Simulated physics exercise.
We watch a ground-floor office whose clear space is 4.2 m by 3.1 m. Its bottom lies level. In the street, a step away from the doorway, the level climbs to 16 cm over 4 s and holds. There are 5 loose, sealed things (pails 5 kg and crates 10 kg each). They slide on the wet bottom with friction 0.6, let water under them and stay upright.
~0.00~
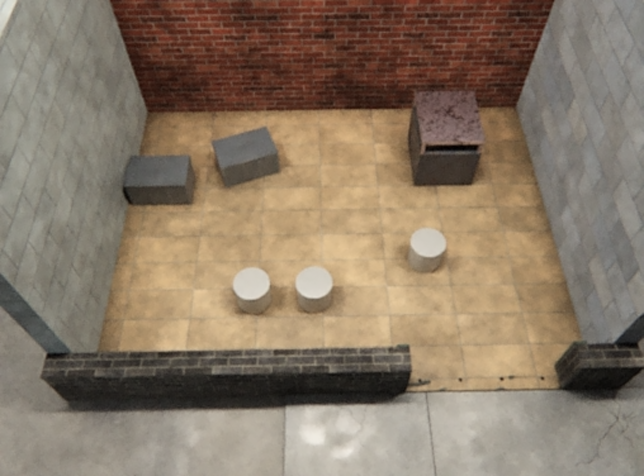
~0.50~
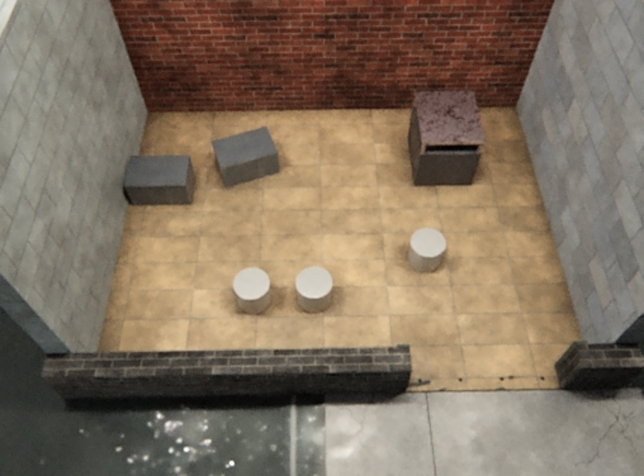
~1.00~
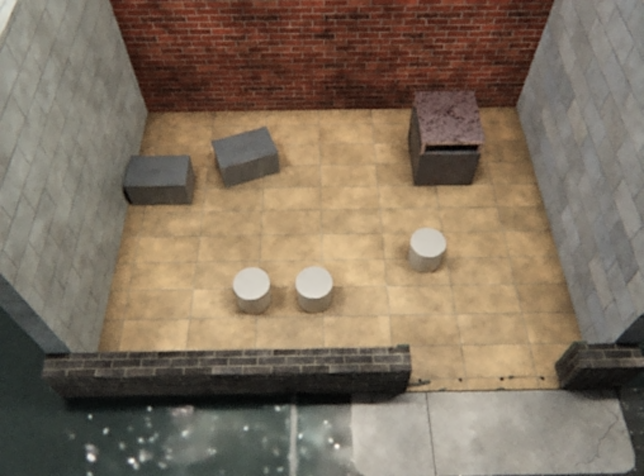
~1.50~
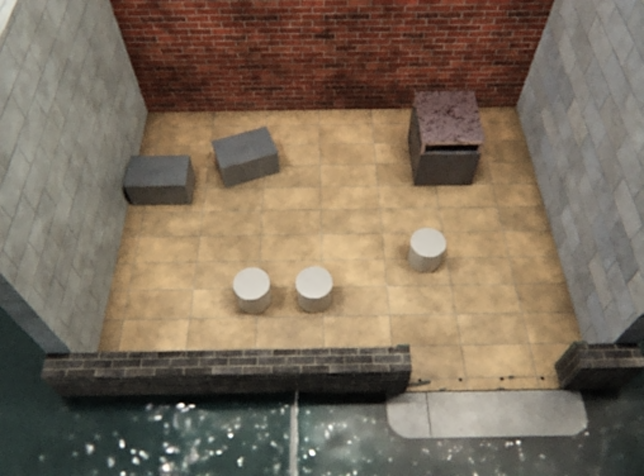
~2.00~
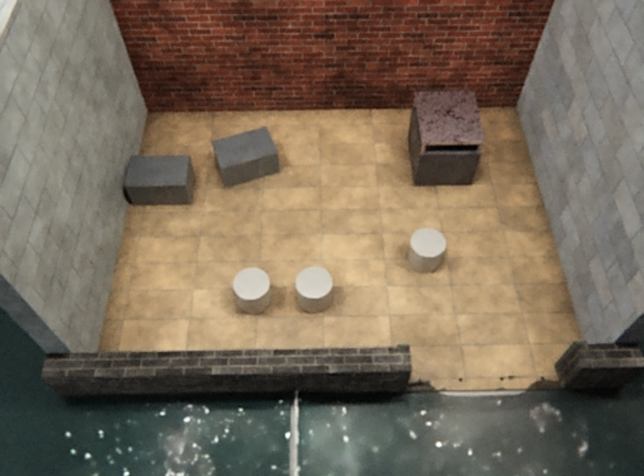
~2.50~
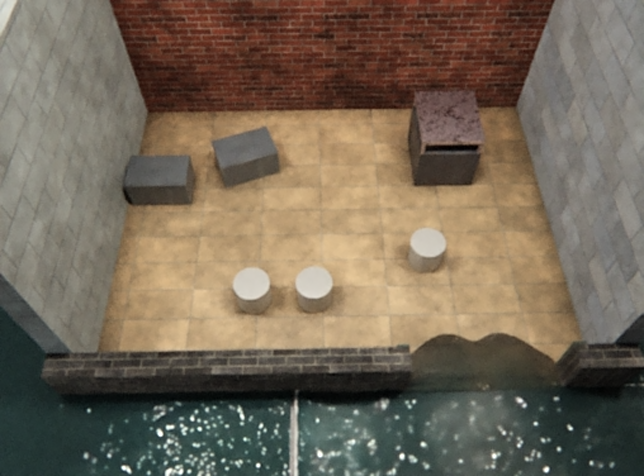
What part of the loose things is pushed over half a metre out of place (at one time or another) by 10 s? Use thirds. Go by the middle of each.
That comes to one to two thirds.
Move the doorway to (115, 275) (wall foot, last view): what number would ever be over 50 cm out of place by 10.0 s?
In that case 3 of them.
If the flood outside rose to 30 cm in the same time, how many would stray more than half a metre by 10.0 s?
In that case 5 of them.
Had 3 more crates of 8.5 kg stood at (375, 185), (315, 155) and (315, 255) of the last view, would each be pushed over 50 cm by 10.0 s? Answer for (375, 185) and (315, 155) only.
In turn: Past it, past it.
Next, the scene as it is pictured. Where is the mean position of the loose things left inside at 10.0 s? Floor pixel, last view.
At about (231, 216).
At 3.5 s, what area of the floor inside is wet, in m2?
Some 1.5 m2.
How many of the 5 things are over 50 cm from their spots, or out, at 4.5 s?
0 of them.
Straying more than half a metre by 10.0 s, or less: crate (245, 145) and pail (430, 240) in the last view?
In turn: More, more.
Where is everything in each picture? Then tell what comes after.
The first frame shows a pail at (314, 282), on the bottom; a crate at (158, 170), on the bottom; water covers 0.0 m2; 0 of 5 have shifted.
The second frame shows a pail at (314, 282) rests on the ground; a crate at (158, 170), on the bottom; 0.0 m2 under water; 0 of 5 have shifted.
The third frame shows a pail at (314, 282) rests on the ground; a crate at (158, 170), on the bottom; water covers 0.0 m2; 0 of 5 have shifted.
The fourth frame shows a pail at (314, 282) rests on the ground; a crate at (158, 170) rests on the ground; water covers 0.0 m2; 0 of 5 have shifted.
The fifth frame shows a pail at (314, 282) rests on the ground; a crate at (158, 170), on the bottom; 0.0 m2 under water; 0 of 5 have shifted.
The sixth frame shows a pail at (314, 282) rests on the ground; a crate at (158, 170) rests on the ground; 0.3 m2 under water; 0 of 5 have shifted.
After 3.5 s 0 of 5 are over 50 cm from their spots; 0 afloat.
After 4.5 s 0 of 5 are over 50 cm from their spots; 0 afloat.
After 7.0 s 1 of 5 are over 50 cm from their spots; 0 afloat.
After 10.0 s 2 of 5 are over 50 cm from their spots, and 2 have been at some point; 3 afloat.
